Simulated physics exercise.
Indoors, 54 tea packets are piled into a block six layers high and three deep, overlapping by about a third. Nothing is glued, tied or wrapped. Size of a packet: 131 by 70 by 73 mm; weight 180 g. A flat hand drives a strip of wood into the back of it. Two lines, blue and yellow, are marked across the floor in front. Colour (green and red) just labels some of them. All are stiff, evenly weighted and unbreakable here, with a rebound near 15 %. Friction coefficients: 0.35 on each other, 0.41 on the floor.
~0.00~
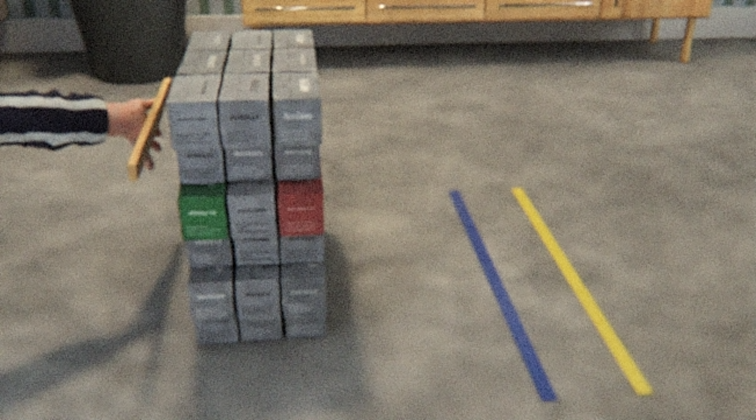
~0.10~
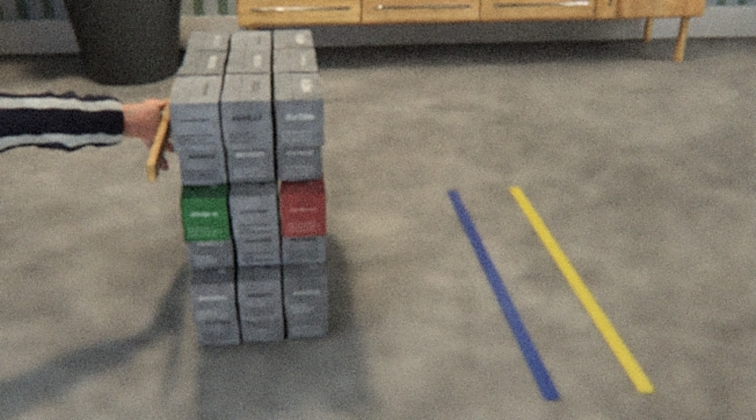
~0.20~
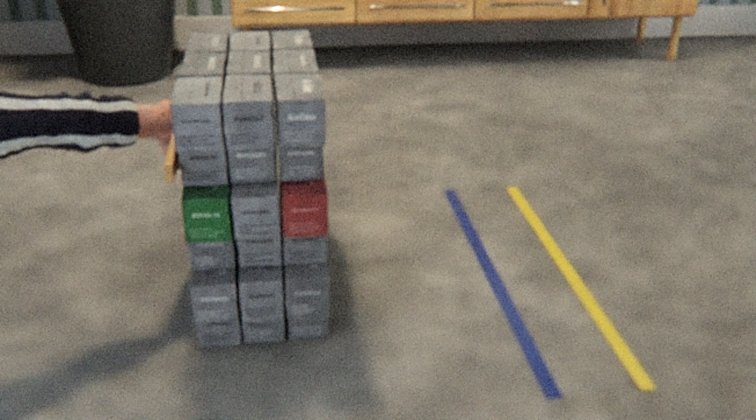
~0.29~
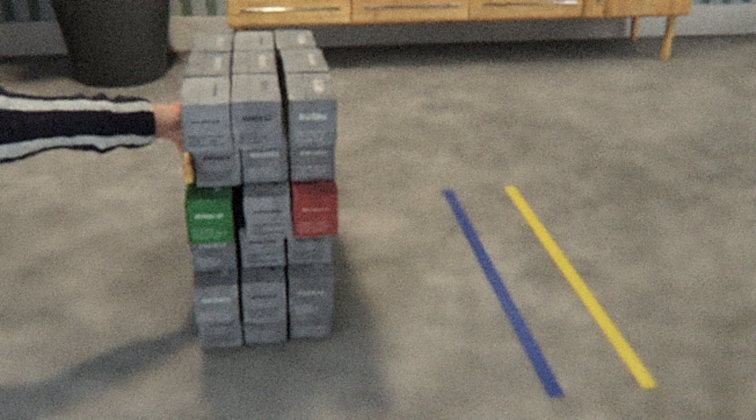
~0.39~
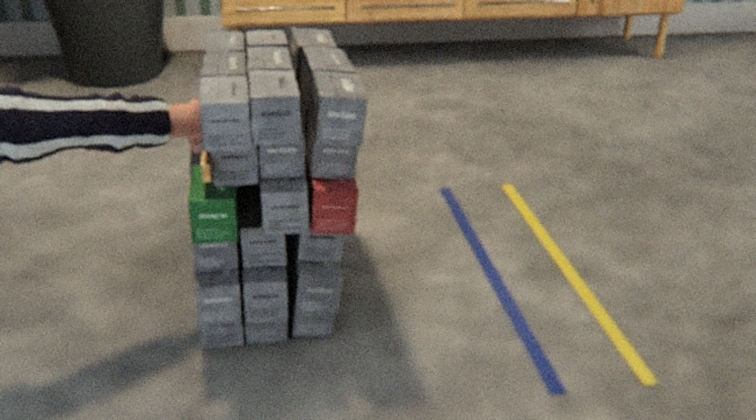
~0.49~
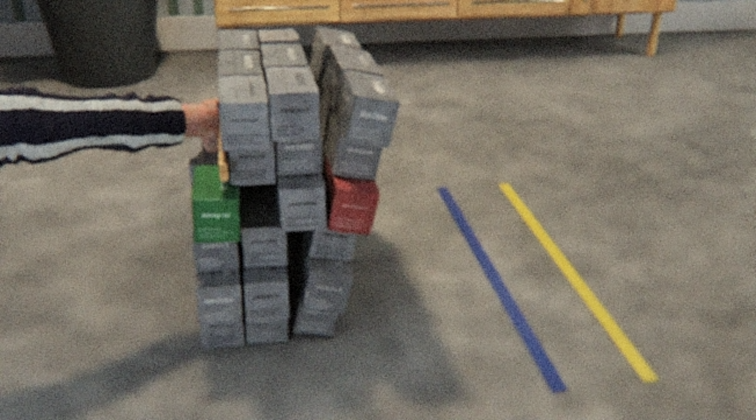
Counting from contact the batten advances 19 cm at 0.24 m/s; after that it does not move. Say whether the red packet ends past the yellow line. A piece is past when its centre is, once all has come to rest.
In the end the red packet remains behind the yellow line.
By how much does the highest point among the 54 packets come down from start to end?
Roughly 15 cm.
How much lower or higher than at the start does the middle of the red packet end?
About 22 cm lower.
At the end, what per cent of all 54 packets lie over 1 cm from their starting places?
It is 65 per cent.
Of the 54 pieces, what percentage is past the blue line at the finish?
About 25 per cent.
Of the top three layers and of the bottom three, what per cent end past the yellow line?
From the top 20, from the bottom 0 per cent.
After 0.60 s, none of the 54 packets past the yellow line, 37 disturbed; red packet leaning 22°; green packet leaning 17°.
After 0.76 s, none of the 54 packets past the yellow line, 37 disturbed; red packet leaning 49°, 7 cm lower; green packet leaning 13°.
After 0.92 s, 3 of the 54 packets past the yellow line; red packet on its side.
After 1.24 s, 4 of the 54 packets past the yellow line; red packet on its side.
At rest (2.1 s), 5 of the 54 packets past the yellow line; red packet on its side; green packet unmoved. As the last picture would show them, middles, red packet near (527, 295), green packet near (213, 204).
